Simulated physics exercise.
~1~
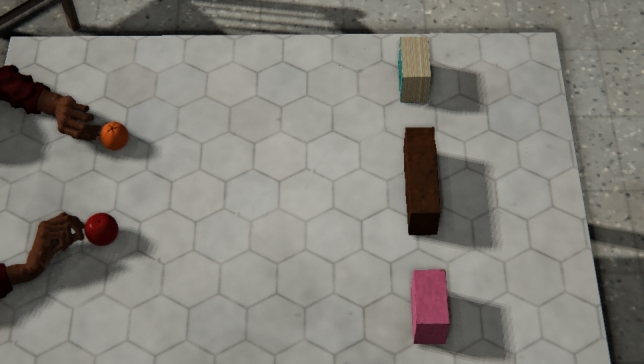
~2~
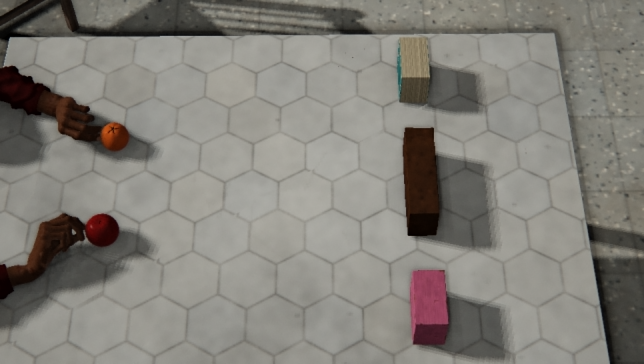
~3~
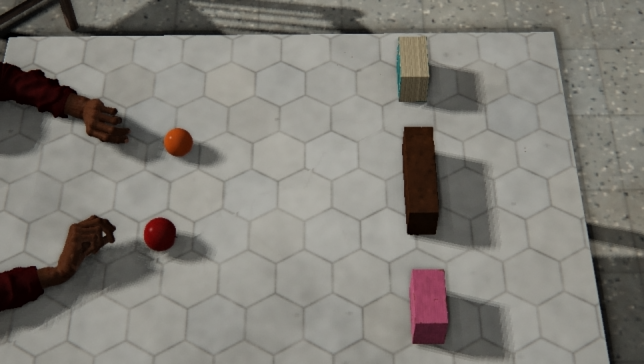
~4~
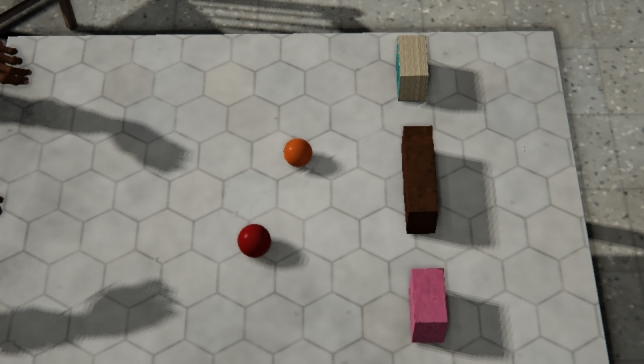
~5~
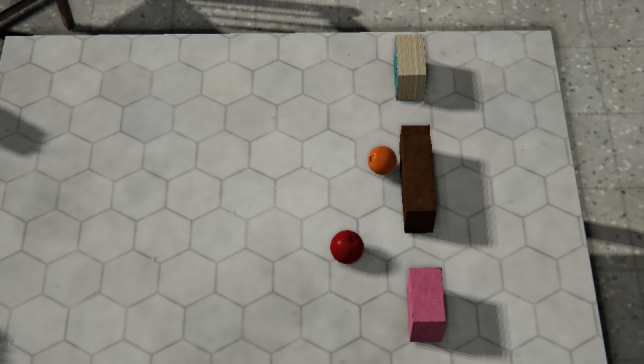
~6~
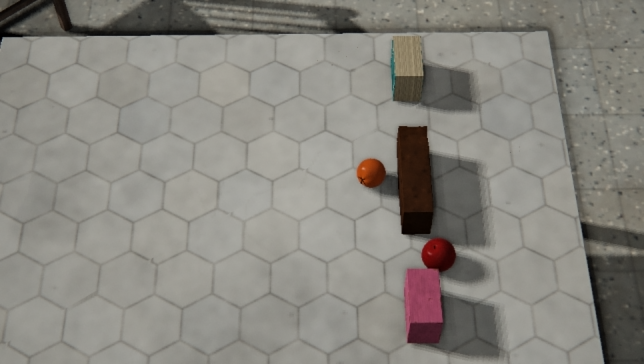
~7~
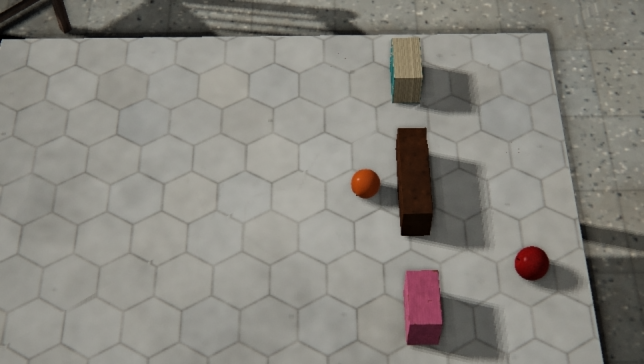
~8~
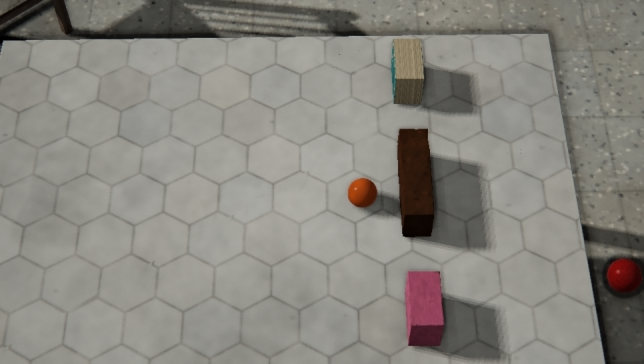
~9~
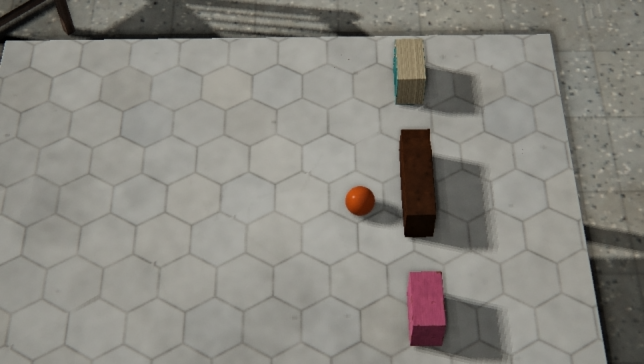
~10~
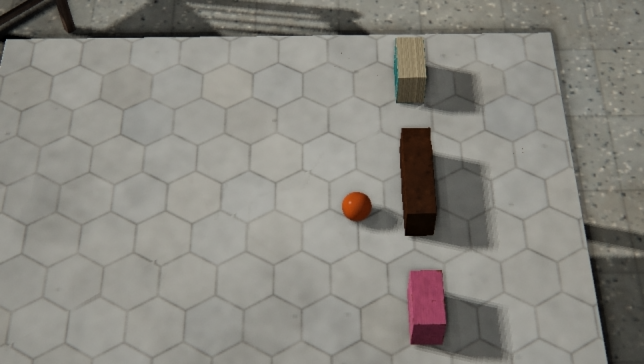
To begin with, two hands at the left of a pale, hexagon-tiled surface hold a red ball and an orange one, facing a row made up of a book-like block, a long brown brick and a pink block. The hands let go and draw back as both balls roll right. The orange ball reaches the brown brick and bounces off, drifting back left and downward. Meanwhile, the red ball passes through the gap between the brick and the pink block. It rolls on past the table's right edge and out of view, while the orange ball creeps slightly farther down, still left of the brick.
